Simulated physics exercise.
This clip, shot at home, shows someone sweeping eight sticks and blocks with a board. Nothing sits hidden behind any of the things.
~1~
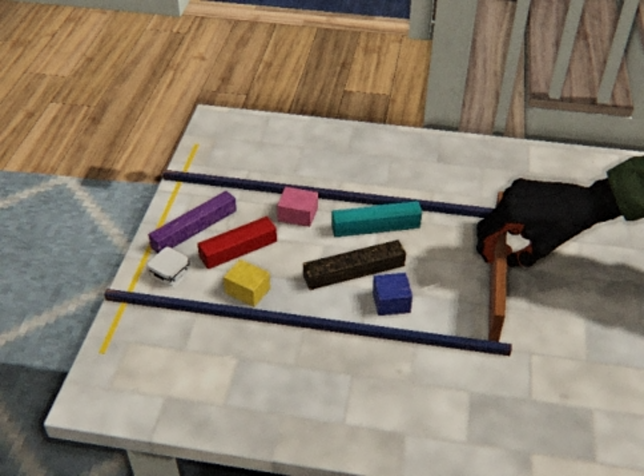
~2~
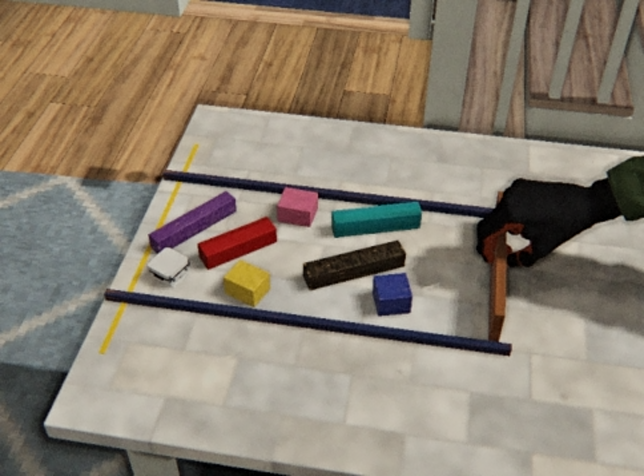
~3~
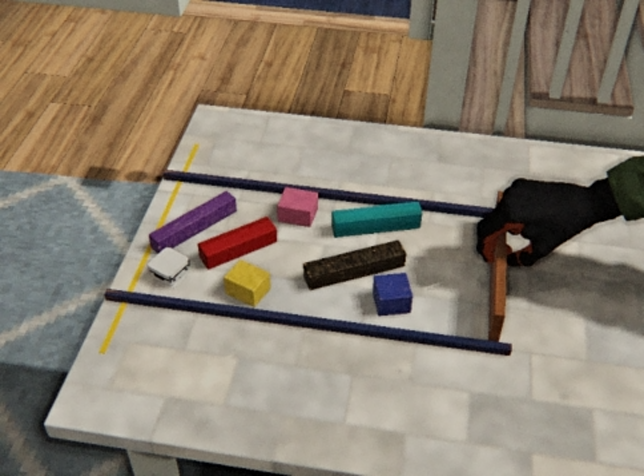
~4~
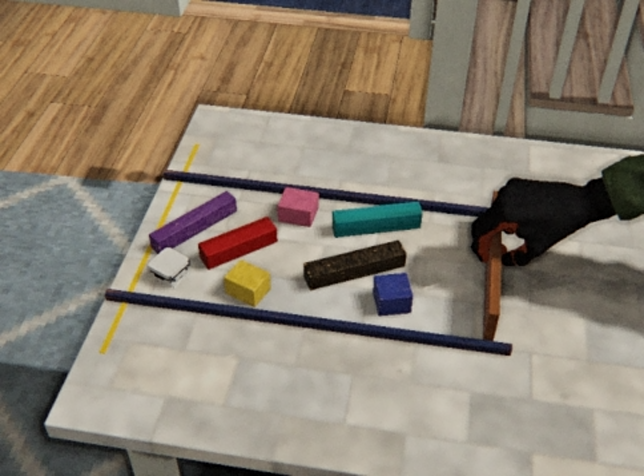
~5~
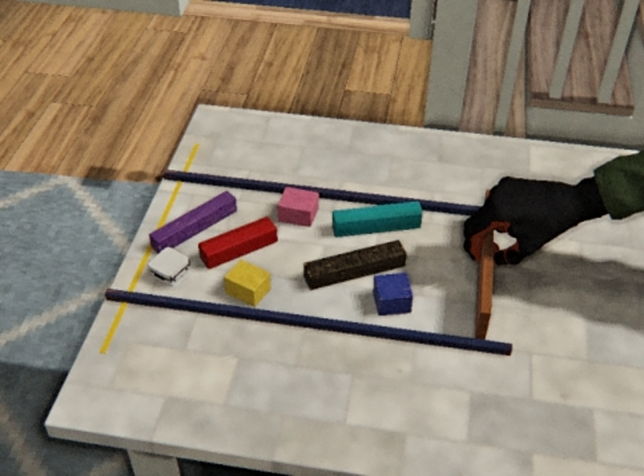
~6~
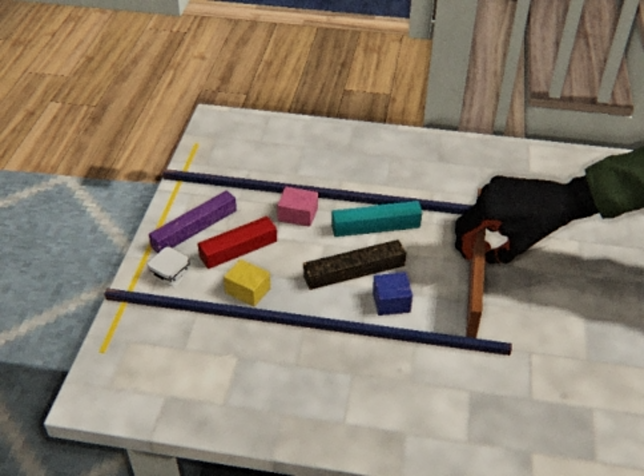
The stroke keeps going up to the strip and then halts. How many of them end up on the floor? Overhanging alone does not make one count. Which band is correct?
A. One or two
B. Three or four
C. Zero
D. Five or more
The answer is D.
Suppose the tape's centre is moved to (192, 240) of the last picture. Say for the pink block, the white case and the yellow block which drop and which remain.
The pink block stays put, the white case topples off, and the yellow block stays put.
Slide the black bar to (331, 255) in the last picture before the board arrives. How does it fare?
If so, it ends up falling.
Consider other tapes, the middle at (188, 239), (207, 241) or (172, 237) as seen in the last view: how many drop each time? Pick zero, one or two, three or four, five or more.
Going tape by tape, I get either three or four, then 1 or 2, then at least five.
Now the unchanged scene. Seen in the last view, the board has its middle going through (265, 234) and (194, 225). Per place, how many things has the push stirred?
Counts: 8, 8.
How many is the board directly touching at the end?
Result: 1 in all.
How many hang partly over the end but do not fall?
So the number is 1.
Soon after, none off yet; white case at rest near (169, 268); purple bar at rest near (194, 222); red stick at rest near (238, 242).
Then, none off yet; white case moved well along near (114, 273); purple bar moved a little near (177, 226); red stick moved about its own width near (169, 254).
At rest, the number that fall off is five or more; fallen, turquoise stick, black bar, pink block, yellow block, red stick, purple bar and white case.
